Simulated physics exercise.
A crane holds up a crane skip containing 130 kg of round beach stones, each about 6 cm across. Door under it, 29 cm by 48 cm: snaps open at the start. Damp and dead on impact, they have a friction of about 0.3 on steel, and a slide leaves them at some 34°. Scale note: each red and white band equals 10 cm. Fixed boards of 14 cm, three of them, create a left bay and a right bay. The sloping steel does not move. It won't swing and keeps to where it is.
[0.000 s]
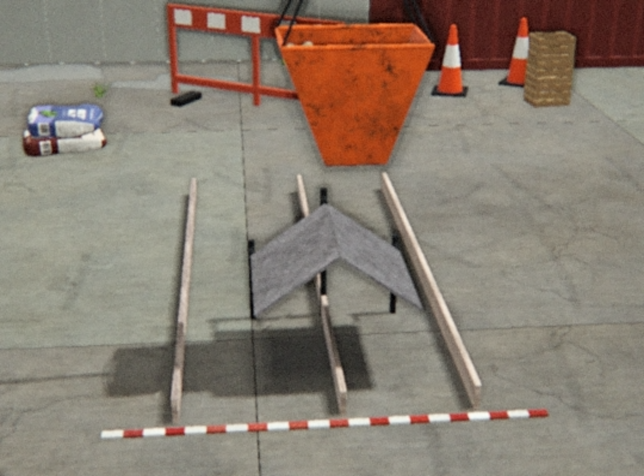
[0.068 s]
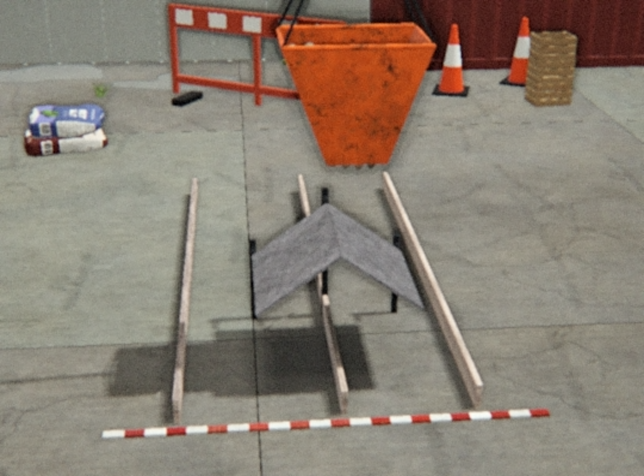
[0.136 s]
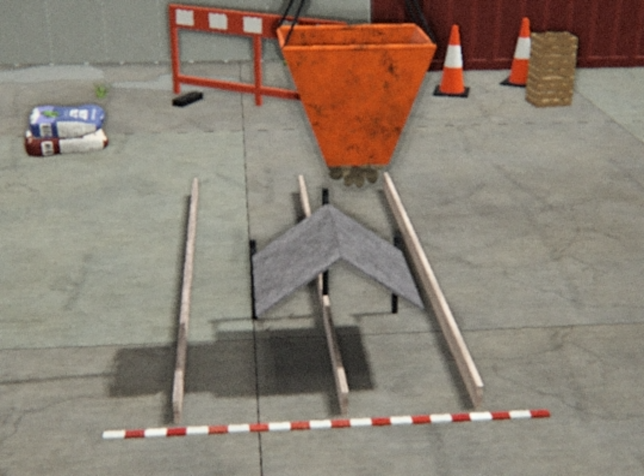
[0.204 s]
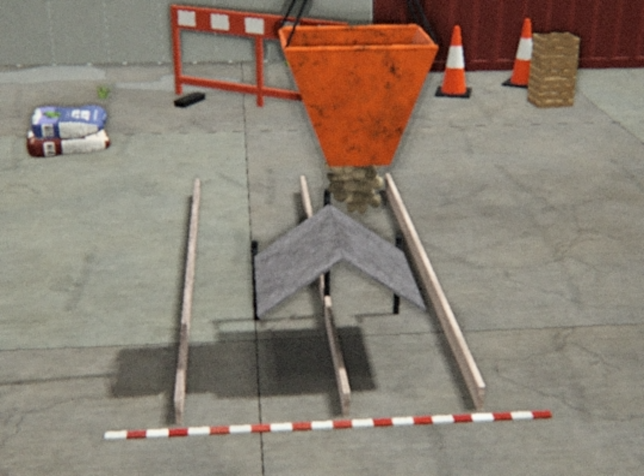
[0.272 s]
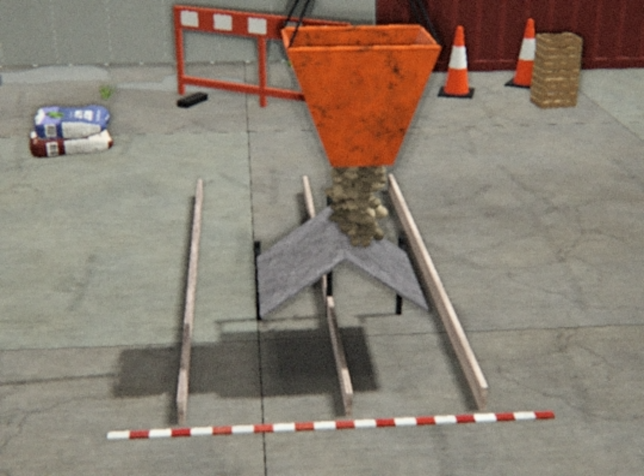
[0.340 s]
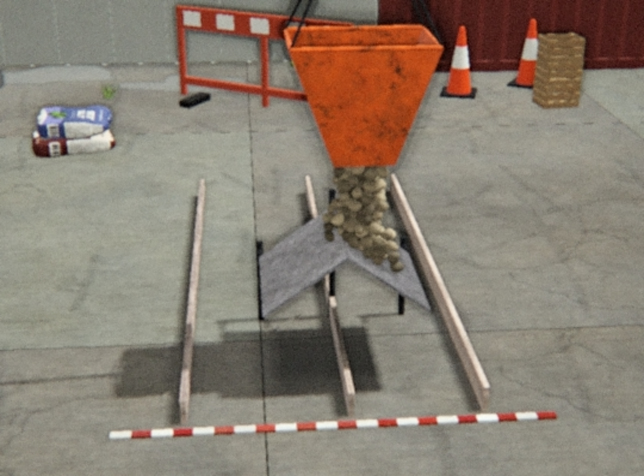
On a concrete yard, an orange skip hangs above a fixed grey peaked steel plate set among three long boards. Round brownish stones begin to emerge from its underside, drop in a thickening column onto the plate near its peak, and spread mostly down the right slope.
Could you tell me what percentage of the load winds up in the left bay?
I'd put it at about 12 percent.
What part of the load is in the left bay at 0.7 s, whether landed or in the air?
I'd put it near 5 per cent.
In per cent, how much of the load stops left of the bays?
It works out to some 0 percent.
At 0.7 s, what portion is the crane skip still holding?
Around 0 percent.
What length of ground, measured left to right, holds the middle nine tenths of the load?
About 230 cm.
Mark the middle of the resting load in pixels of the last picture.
Centre position approx (505, 342).
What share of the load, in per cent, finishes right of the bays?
Around 75 in a hundred of the load.
After 0.7 s, 0 % in the crane skip, 50 % on the steel, 3 % falling or lying in the left bay, 30 % falling or lying in the right bay, 16 % falling or lying right of the bays; the stones farthest right are at (514, 349).
After 1.1 s, 0 % in the crane skip, 4 % on the steel, 11 % falling or lying in the left bay, 23 % falling or lying in the right bay, 62 % falling or lying right of the bays; the stones farthest right are at (616, 344).
After 1.7 s, 0 % in the crane skip, 12 % falling or lying in the left bay, 14 % falling or lying in the right bay, 74 % falling or lying right of the bays.
After 2.6 s, 0 % in the crane skip, 12 % falling or lying in the left bay, 14 % falling or lying in the right bay, 74 % falling or lying right of the bays.
After 4.5 s, 0 % in the crane skip, 12 % in the left bay, 14 % in the right bay, 74 % right of the bays.
